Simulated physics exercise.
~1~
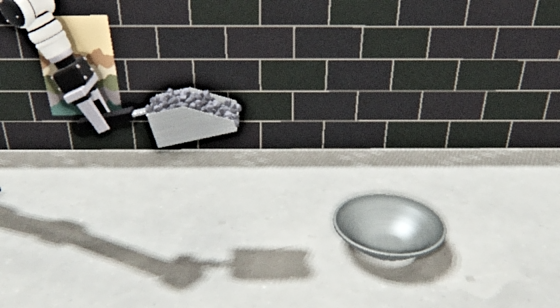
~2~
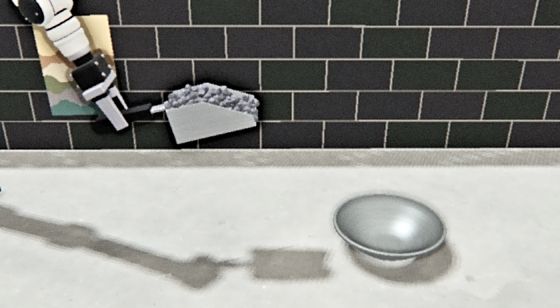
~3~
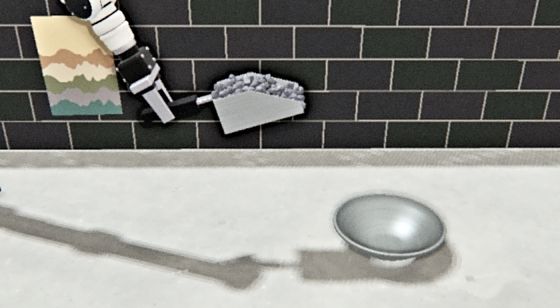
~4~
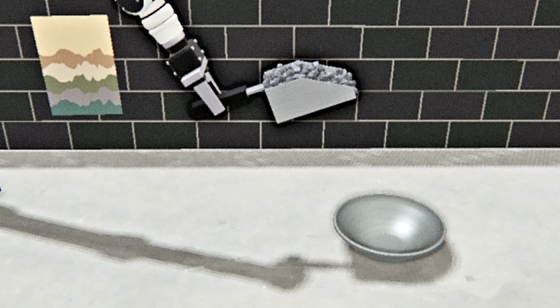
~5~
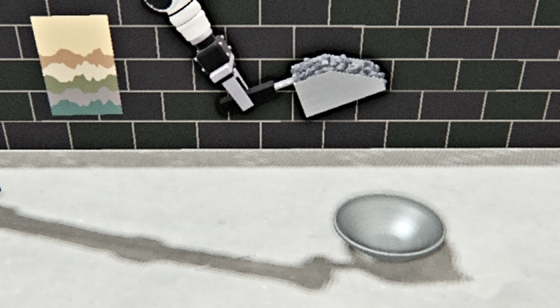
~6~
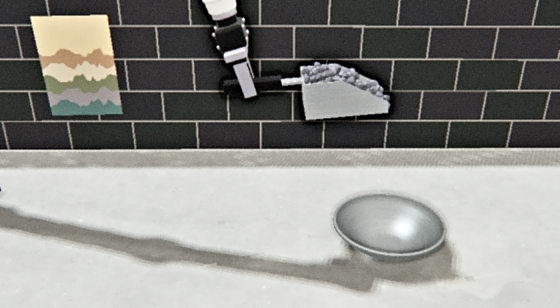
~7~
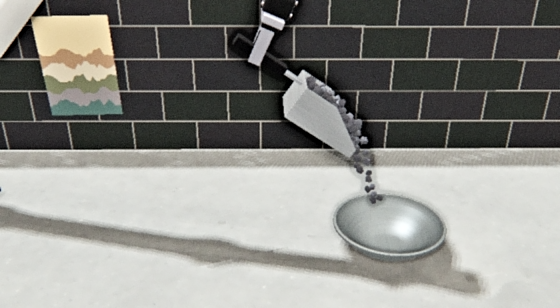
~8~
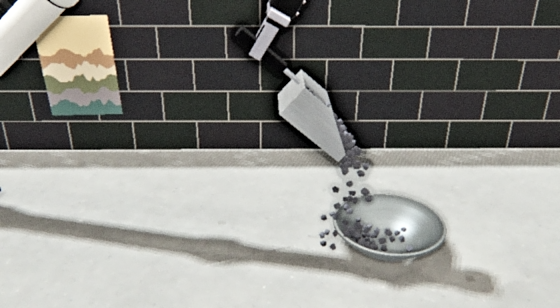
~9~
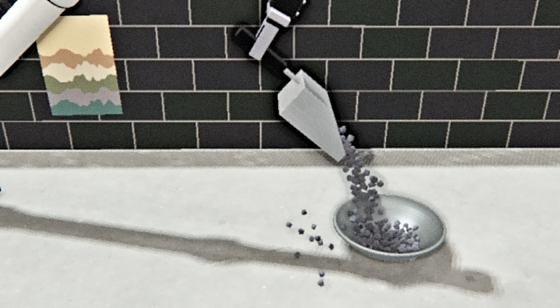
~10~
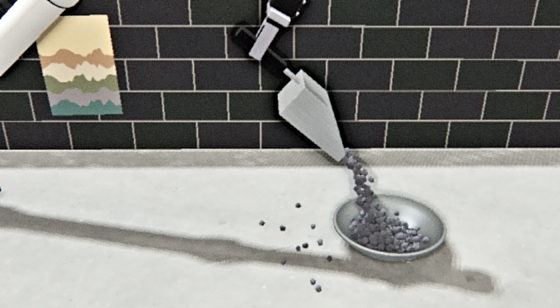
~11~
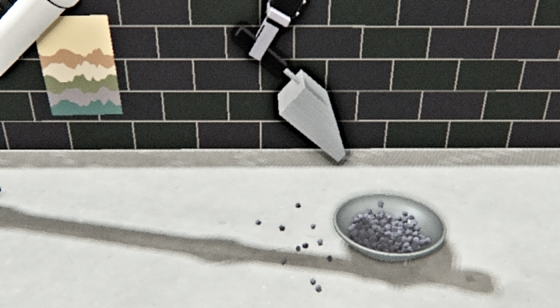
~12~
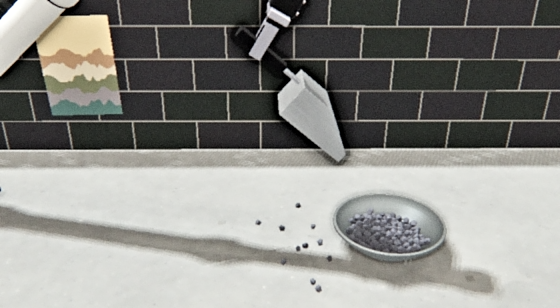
A robot arm carried a scoop heaped with small gray pebbles to the right, then tipped it forward and poured them into a shallow metal bowl, where nearly all of them settled while about a dozen lay scattered on the table to its left.
